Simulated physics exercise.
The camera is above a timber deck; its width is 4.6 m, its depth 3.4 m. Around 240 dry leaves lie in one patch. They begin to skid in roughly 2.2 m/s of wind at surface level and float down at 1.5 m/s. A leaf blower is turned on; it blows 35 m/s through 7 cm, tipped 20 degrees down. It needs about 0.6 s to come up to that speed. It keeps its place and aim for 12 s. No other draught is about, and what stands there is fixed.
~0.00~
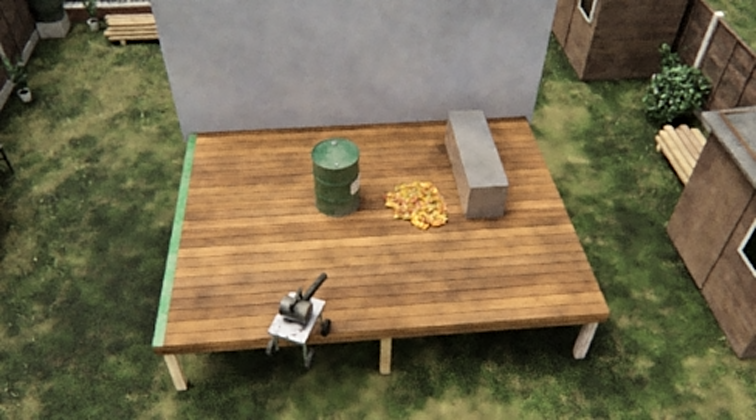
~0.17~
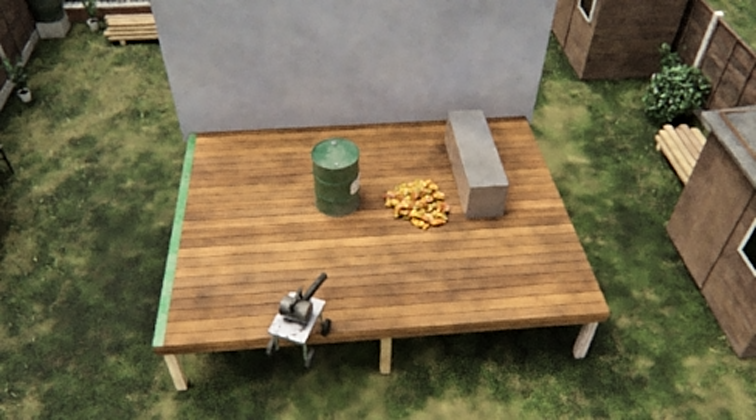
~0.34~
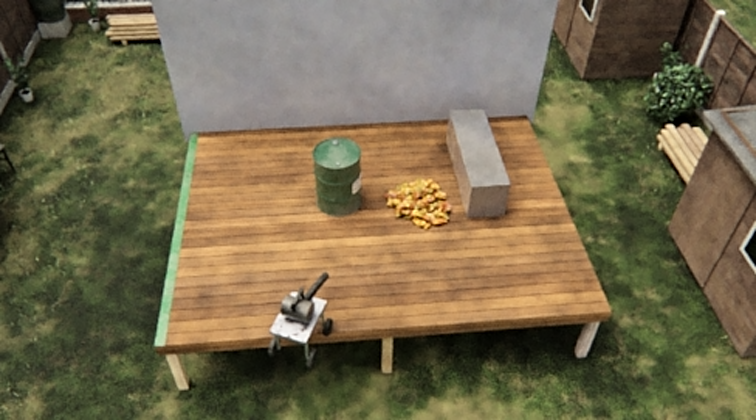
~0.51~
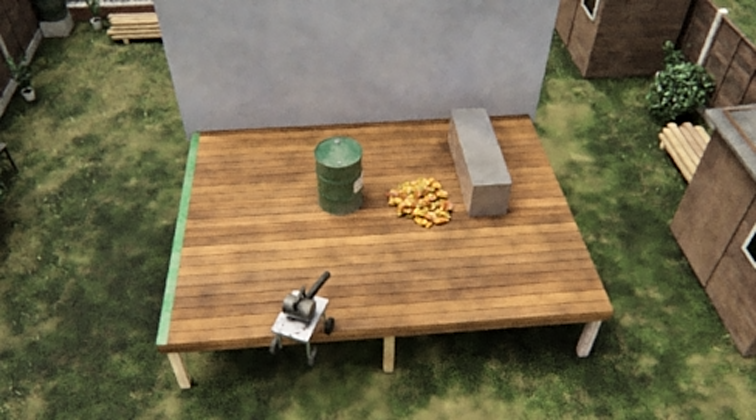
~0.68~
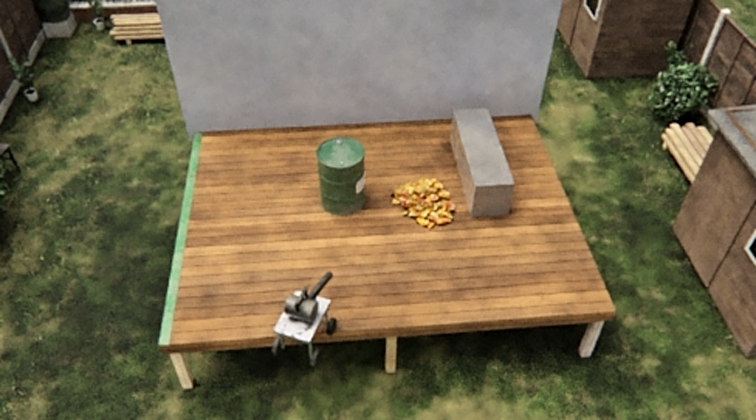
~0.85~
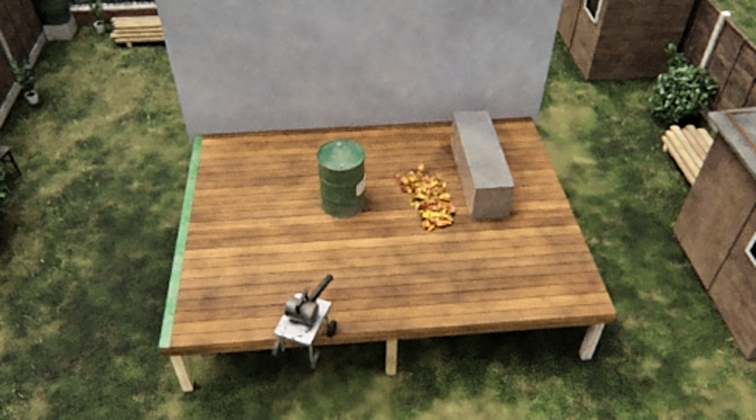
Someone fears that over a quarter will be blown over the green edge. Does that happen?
More than a quarter over the green edge: No.
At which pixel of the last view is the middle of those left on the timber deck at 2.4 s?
Near (457, 165).
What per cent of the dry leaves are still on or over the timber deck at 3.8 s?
Some 80 per cent.
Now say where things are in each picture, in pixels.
In the first frame, the middle of the dry leaves is near (416, 204), none has stirred yet and the mouth of the leaf blower is at (324, 276).
In the second frame, the middle of the dry leaves is near (416, 203), none has stirred yet and the green edge is centred on (174, 223).
In the third frame, the middle of the dry leaves is near (417, 203), none has stirred yet, the top of a stone seat is at (478, 145) and the top of a barrel is at (337, 152).
In the fourth frame, the middle of the dry leaves is near (419, 202) and none has stirred yet.
In the fifth frame, the middle of the dry leaves is near (420, 199), the farthest in sight from the leaf blower is at (434, 182) and about 5 % have left their places.
In the sixth frame, the middle of the dry leaves is near (429, 197), the farthest in sight from the leaf blower is at (422, 168) and about 45 % have left their places.
After 2.4 s, 93 % are on the move or not yet settled, 0 % are over the green edge; the middle of those still in play is near (457, 165).
After 3.8 s, 79 % are on the move or not yet settled, 0 % are over the green edge; the middle of those still in play is near (456, 164).
After 6.6 s, 51 % are on the move or not yet settled, 0 % are over the green edge; the middle of those still in play is near (456, 166).
After 12.0 s, at the end, 0 % are over the green edge; the middle of those still in play is near (458, 182).
